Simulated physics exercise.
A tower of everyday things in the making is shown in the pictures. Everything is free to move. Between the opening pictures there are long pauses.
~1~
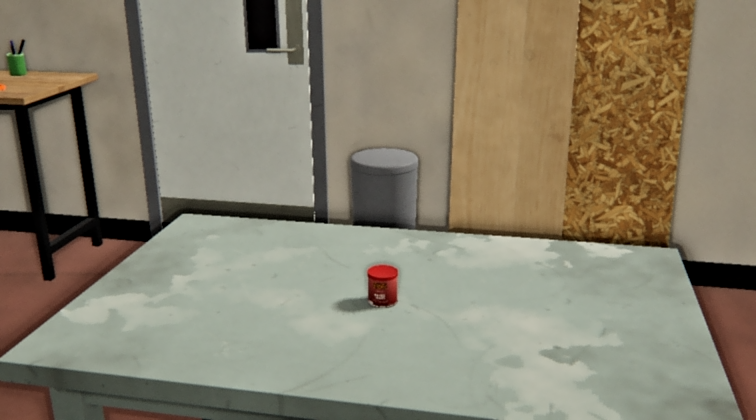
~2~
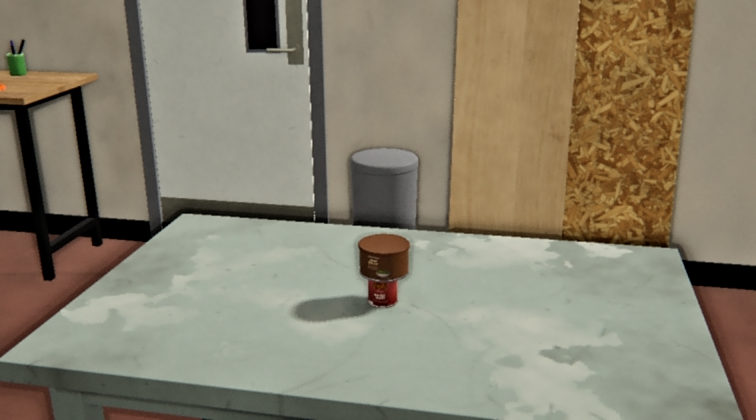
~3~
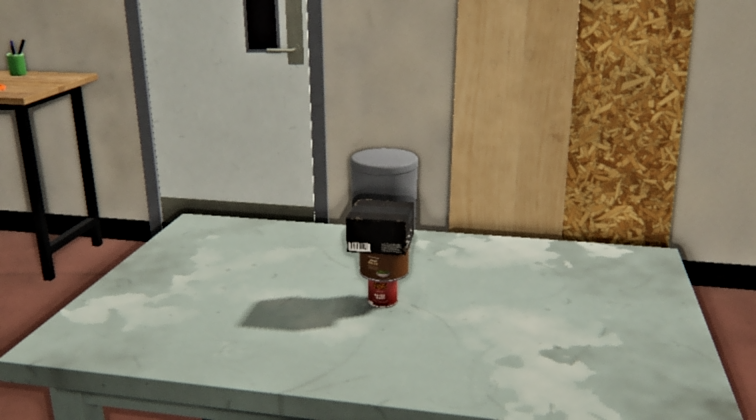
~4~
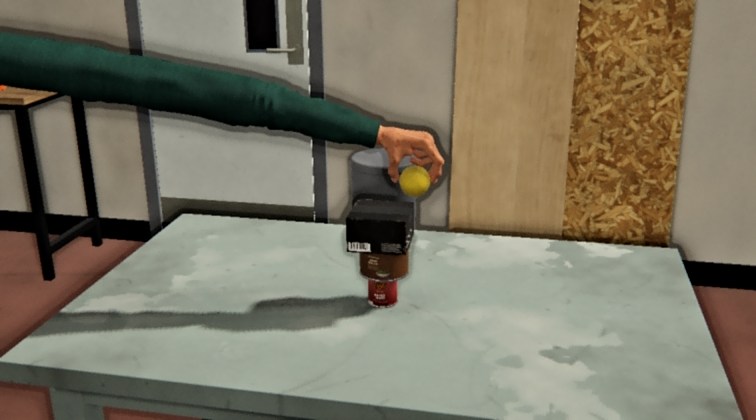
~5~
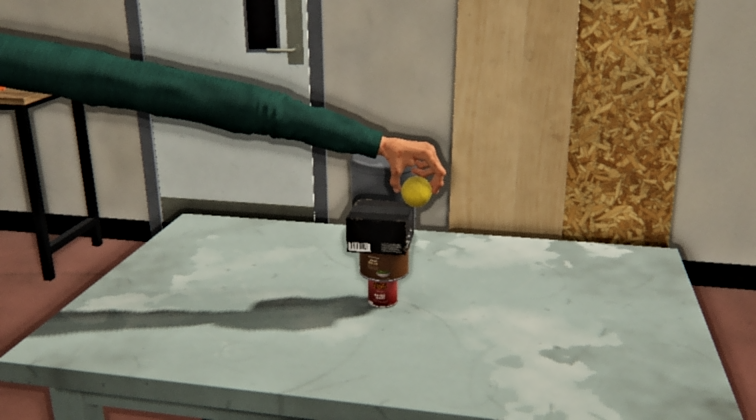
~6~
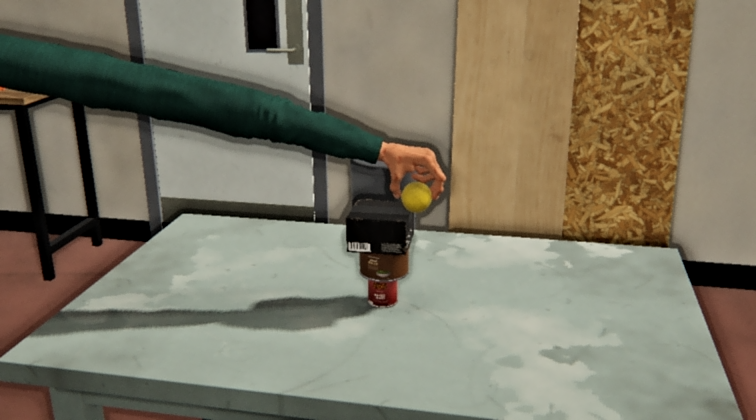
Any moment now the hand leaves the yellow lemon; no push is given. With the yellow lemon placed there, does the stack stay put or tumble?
It fails.
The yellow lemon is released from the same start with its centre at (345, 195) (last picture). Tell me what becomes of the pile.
Then it loses its balance.
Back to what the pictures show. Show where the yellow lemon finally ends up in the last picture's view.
It ends near (447, 295).
Then, 0.30 s on from there, yellow lemon now fallen.
Then, 0.40 s on from there, things are still on the move.
In the end, fallen, yellow lemon; the other 3 unmoved. At the end, from the last picture's camera, yellow lemon near (447, 295). The pile gives way.
